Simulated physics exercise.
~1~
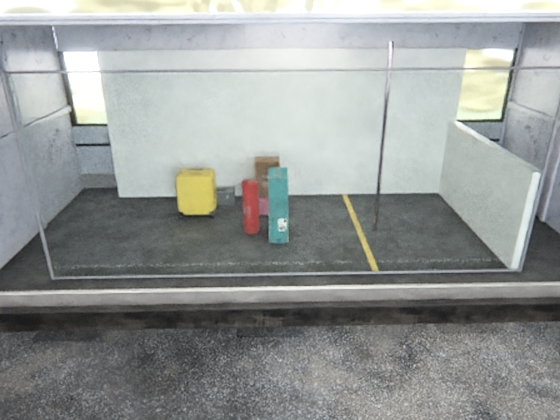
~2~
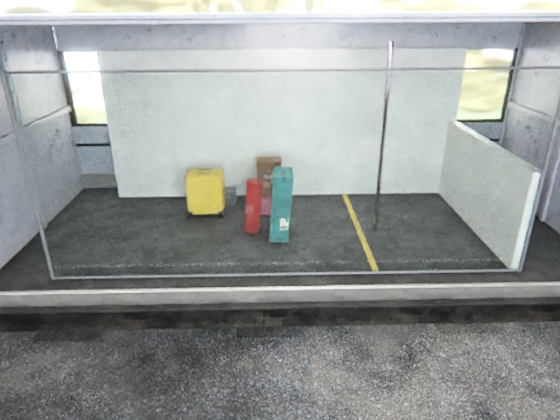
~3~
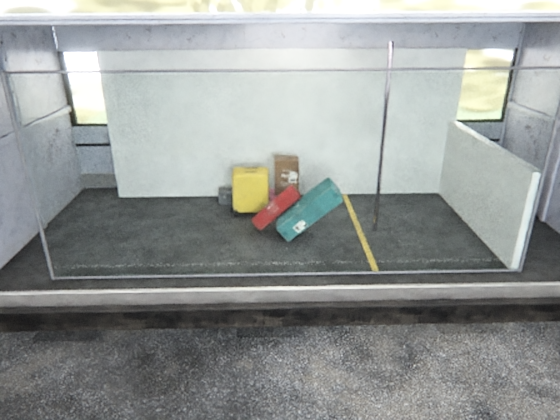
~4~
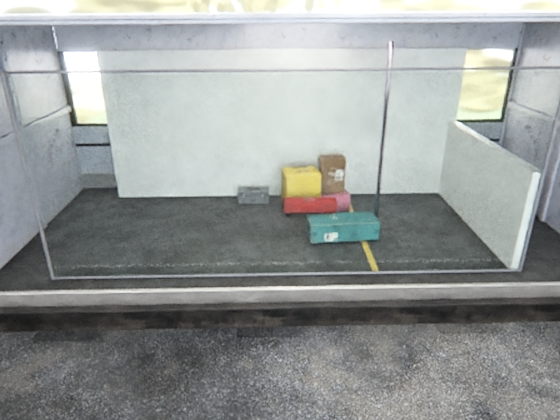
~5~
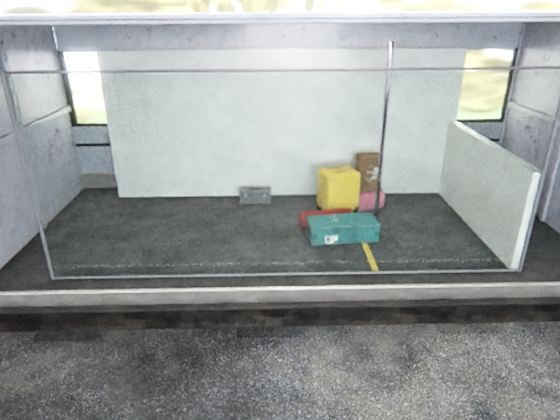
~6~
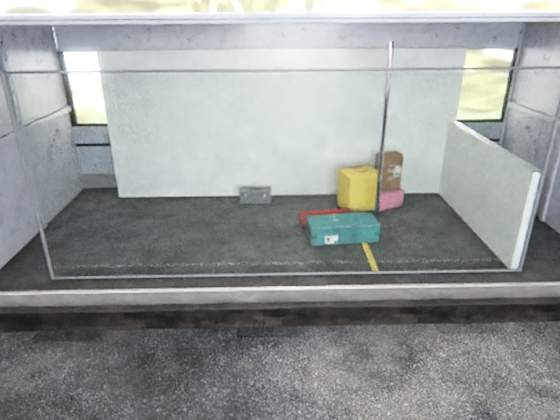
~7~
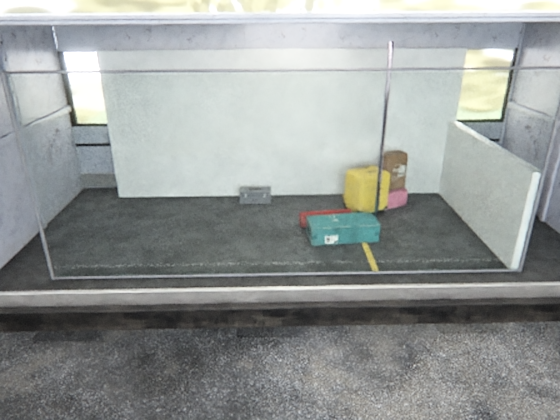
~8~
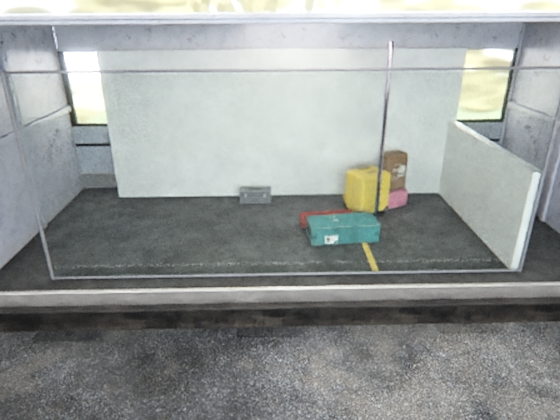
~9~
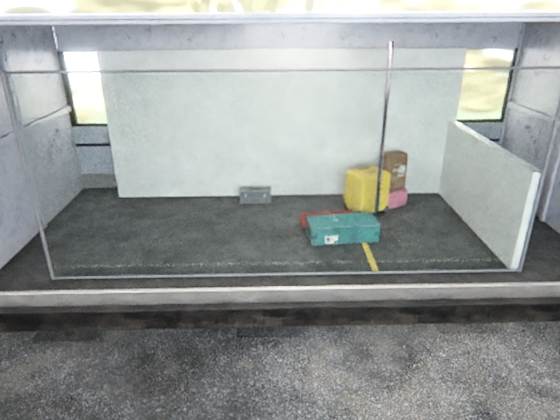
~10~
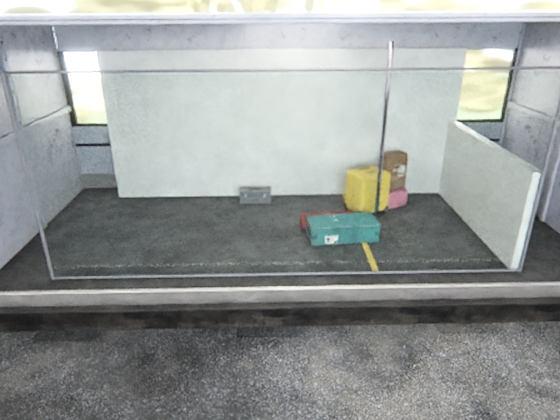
A yellow case slid right across a grey floor with a brown pack and pink box, while the tall teal and red pieces toppled onto their sides; the yellow, brown and pink ones stopped beyond the yellow line, leaving a grey box behind.
